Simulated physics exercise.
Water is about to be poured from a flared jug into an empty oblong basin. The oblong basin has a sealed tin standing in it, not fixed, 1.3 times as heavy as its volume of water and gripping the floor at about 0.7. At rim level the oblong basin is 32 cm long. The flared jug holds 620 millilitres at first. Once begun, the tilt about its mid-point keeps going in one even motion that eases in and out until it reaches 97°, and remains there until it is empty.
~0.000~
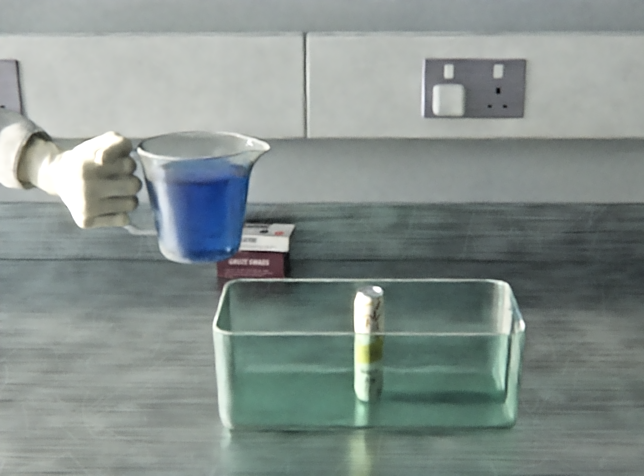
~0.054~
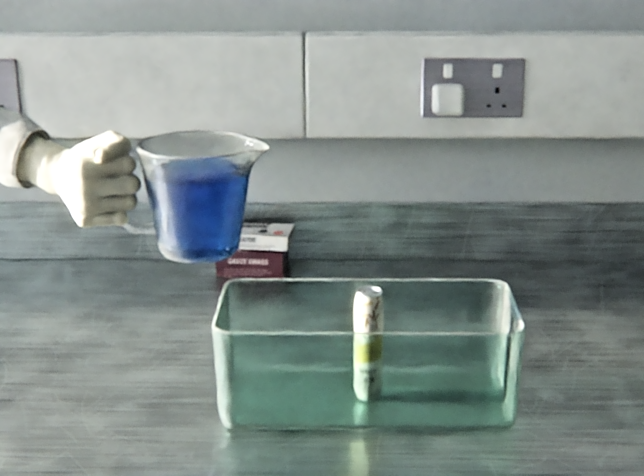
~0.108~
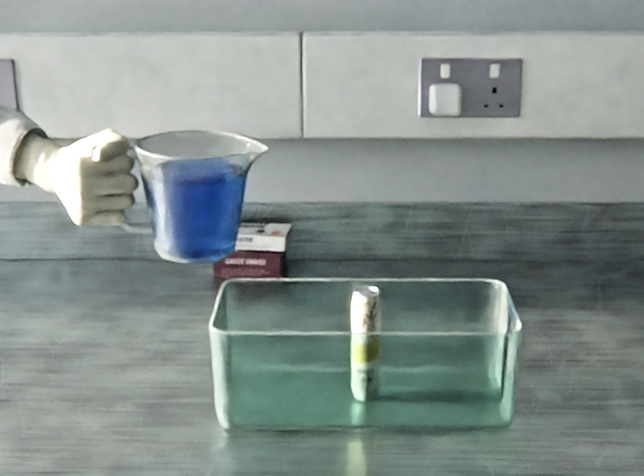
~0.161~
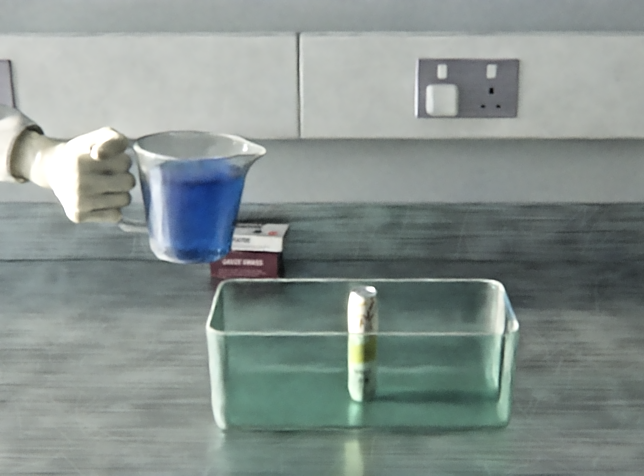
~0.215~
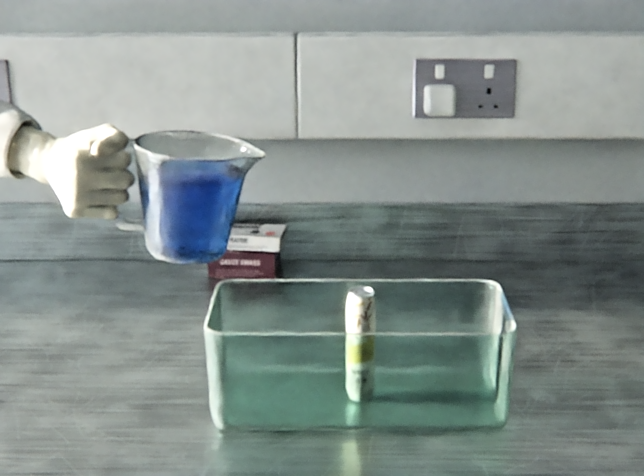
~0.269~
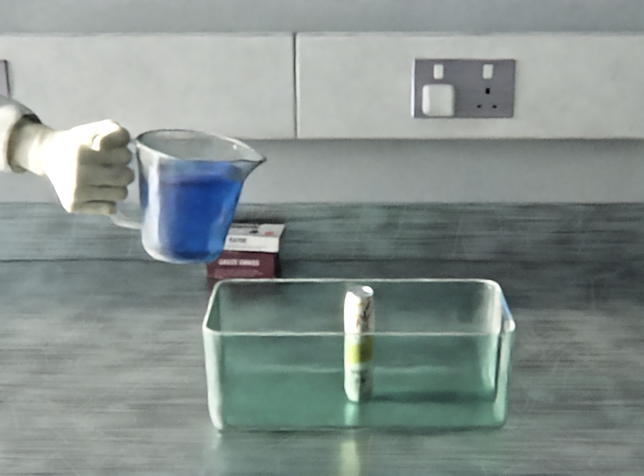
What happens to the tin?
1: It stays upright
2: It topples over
The answer is 1.
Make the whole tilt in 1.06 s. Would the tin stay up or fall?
The tin stays on its base.
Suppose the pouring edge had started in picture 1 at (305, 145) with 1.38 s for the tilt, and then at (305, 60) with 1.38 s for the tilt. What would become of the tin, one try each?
Run one: It tumbles. Run two: It does not tip.
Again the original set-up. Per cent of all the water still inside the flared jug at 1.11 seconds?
Share remaining: Approx. 32 %.
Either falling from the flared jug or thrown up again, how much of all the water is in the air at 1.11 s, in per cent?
About 16 percent.
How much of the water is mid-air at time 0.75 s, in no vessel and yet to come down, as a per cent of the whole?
Roughly 12 percent.
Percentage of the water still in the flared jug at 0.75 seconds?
Roughly 86 %.
Then, 0.75 s in, the tilt is 55° and 86 per cent is still to pour; the tin stands where it began.
Then, 1.11 s in, the tilt is 88° and 31 per cent is still to pour; the tin stands where it began.
Then, 1.48 s in, the tilt is 97° and 2 per cent is still to pour; the tin stands where it began.
Then, 1.88 s in, the tilt is 97° and 0 per cent is still to pour; the tin stands where it began.
Finally, the tin stands where it began.
